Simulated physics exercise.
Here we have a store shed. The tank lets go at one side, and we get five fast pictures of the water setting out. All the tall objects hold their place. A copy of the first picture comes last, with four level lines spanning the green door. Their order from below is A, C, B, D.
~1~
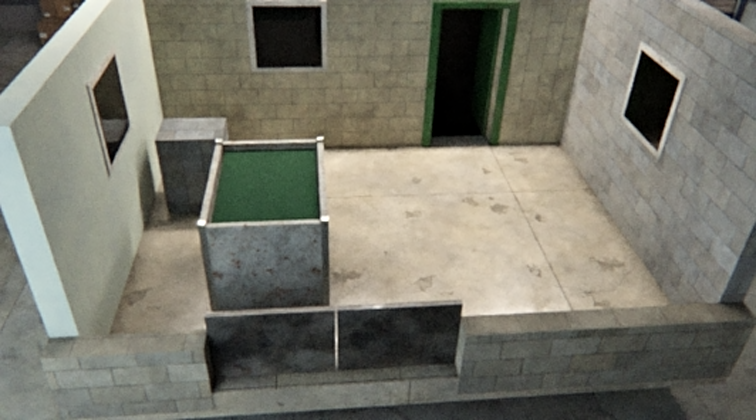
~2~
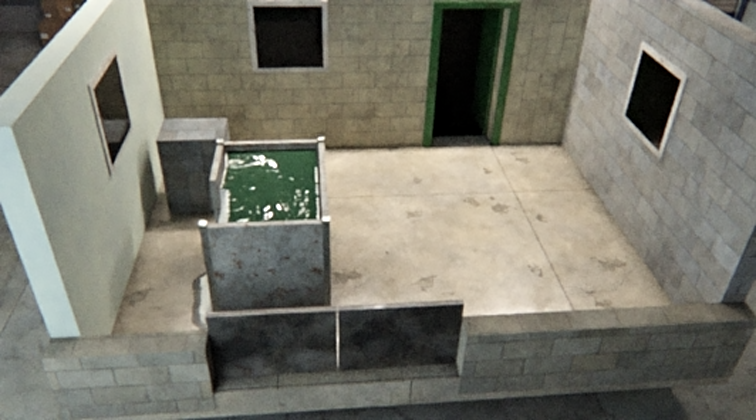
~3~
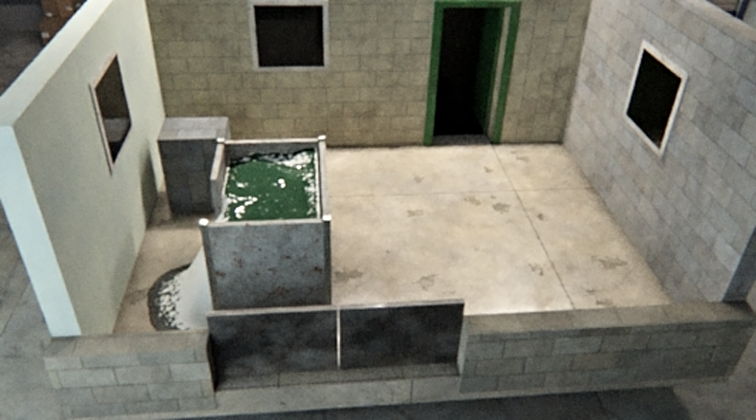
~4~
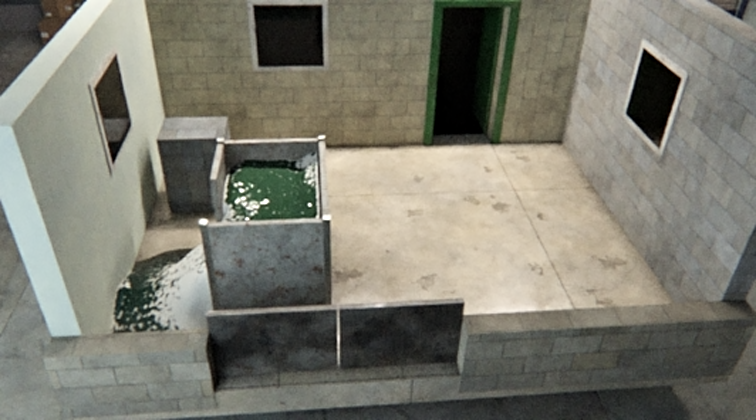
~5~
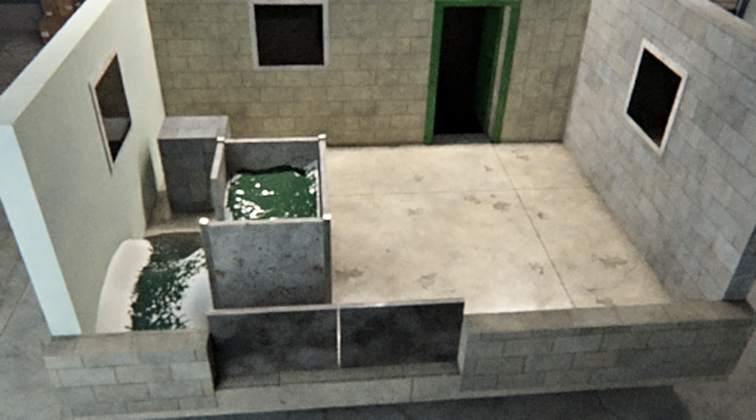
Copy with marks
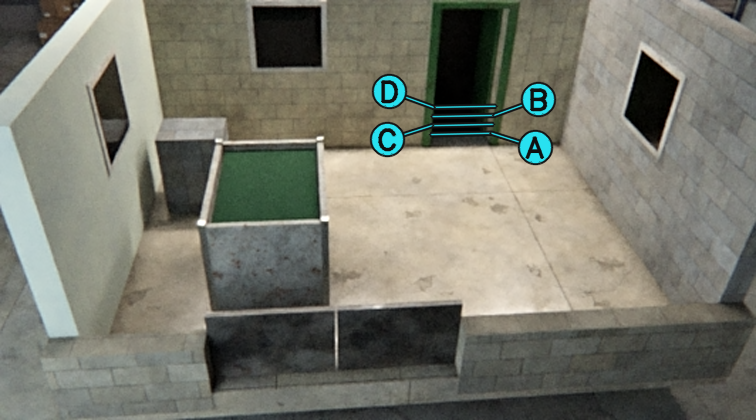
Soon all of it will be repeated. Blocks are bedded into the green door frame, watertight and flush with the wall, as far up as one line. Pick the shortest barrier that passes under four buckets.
A is the one.
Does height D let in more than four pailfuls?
No, not at all.
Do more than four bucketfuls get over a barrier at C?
No.
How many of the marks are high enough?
All of the four.
On the marked copy, A at (461, 133); B at (463, 116); C at (462, 125); D at (464, 106); from the bottom up A, C, B, D.
With A, nothing gets over.
With B, nothing gets over.
With C, nothing gets over.
With D, nothing gets over.
